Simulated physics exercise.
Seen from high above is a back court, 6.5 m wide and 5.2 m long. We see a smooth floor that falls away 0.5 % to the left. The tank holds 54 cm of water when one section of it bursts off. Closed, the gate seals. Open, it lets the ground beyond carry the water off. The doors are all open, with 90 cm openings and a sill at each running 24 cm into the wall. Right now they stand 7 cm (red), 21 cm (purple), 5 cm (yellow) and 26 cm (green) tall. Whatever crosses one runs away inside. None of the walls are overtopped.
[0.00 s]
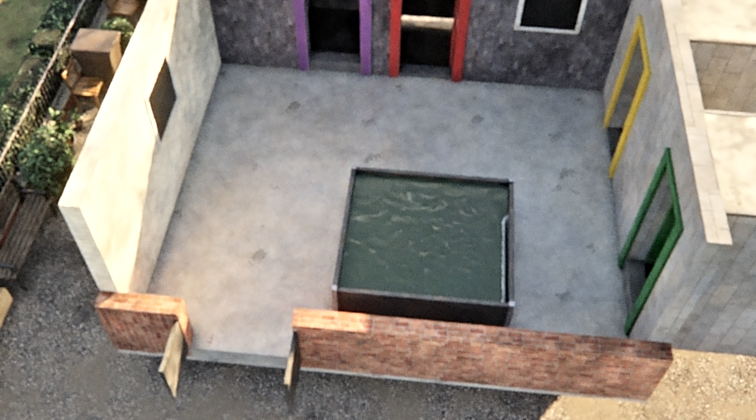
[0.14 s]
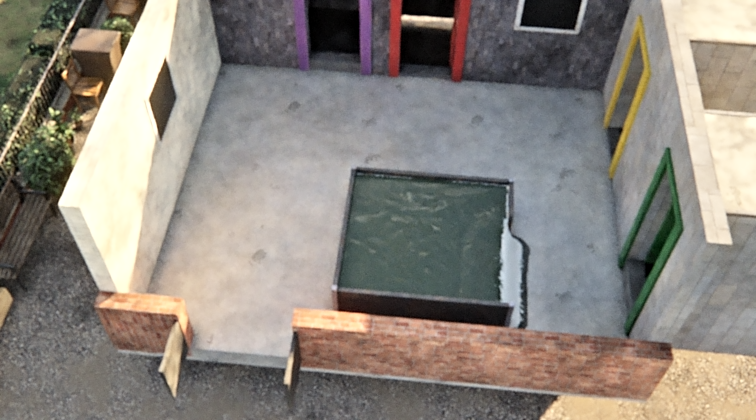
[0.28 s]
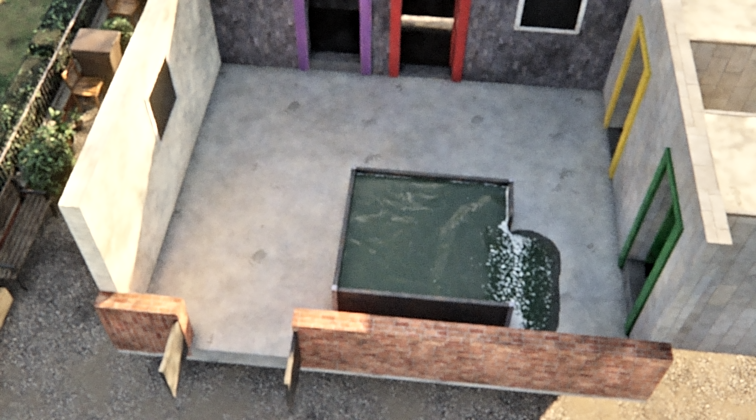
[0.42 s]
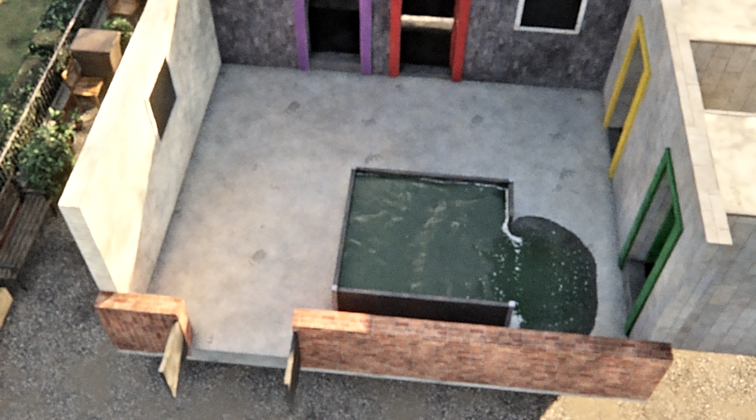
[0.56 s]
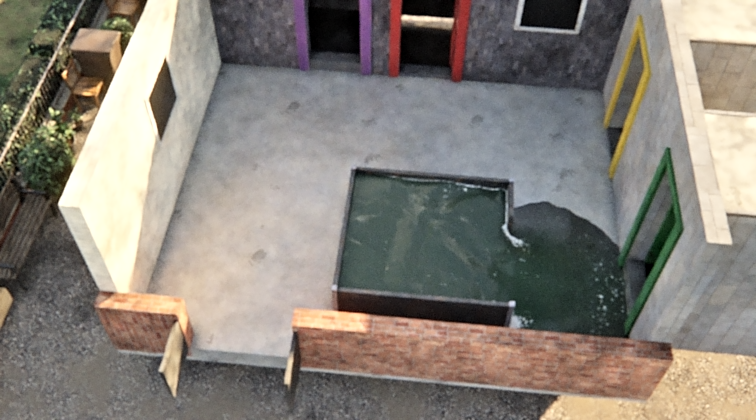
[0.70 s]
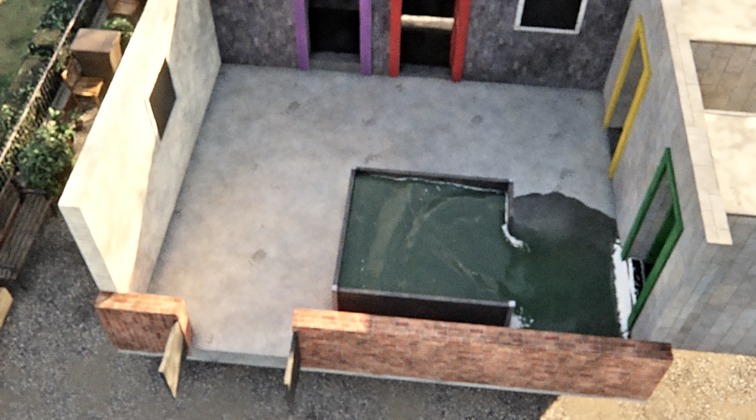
Dark green water pours from the tank's right side and spreads to the green door.
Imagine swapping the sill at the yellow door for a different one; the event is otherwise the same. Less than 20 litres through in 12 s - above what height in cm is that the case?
Above about 5.5 cm.
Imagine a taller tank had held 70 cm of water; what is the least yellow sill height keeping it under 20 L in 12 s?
7.5 cm.
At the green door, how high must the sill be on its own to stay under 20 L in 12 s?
I'd raise green to close to 33 cm.
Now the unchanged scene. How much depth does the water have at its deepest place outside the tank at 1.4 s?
Max depth: About 47 cm.
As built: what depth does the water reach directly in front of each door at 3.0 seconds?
Door by door, in centimetres - red 0, purple 0, yellow 7, green 30.
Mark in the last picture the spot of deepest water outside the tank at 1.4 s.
Around (632, 372).
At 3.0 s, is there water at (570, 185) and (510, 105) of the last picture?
First soaked, then soaked.
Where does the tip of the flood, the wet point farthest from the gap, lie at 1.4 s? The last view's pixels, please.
Lab note: Front tip approx. at (610, 161).
After 1.4 s water covers 15 % of the floor, deepest (47 cm) near (632, 372); it has not reached the yellow door.
After 3.0 s water covers 35 % of the floor, deepest (32 cm) near (631, 359); 7 cm at the yellow door, 0 litres in over its 5 cm sill.
After 12.0 s water covers 95 % of the floor, deepest (11 cm) near (158, 259); 6 cm at the yellow door, 29 litres in over its 5 cm sill.
At the yellow door as built, the water arrived by 1.5 s and peaked near 8 cm at 6.8 s.
With a sill of 4.5 cm, 38 litres would have come in within the 12 s; with 6.5 cm, 13 litres. So under 20 litres takes about 5.5 cm.
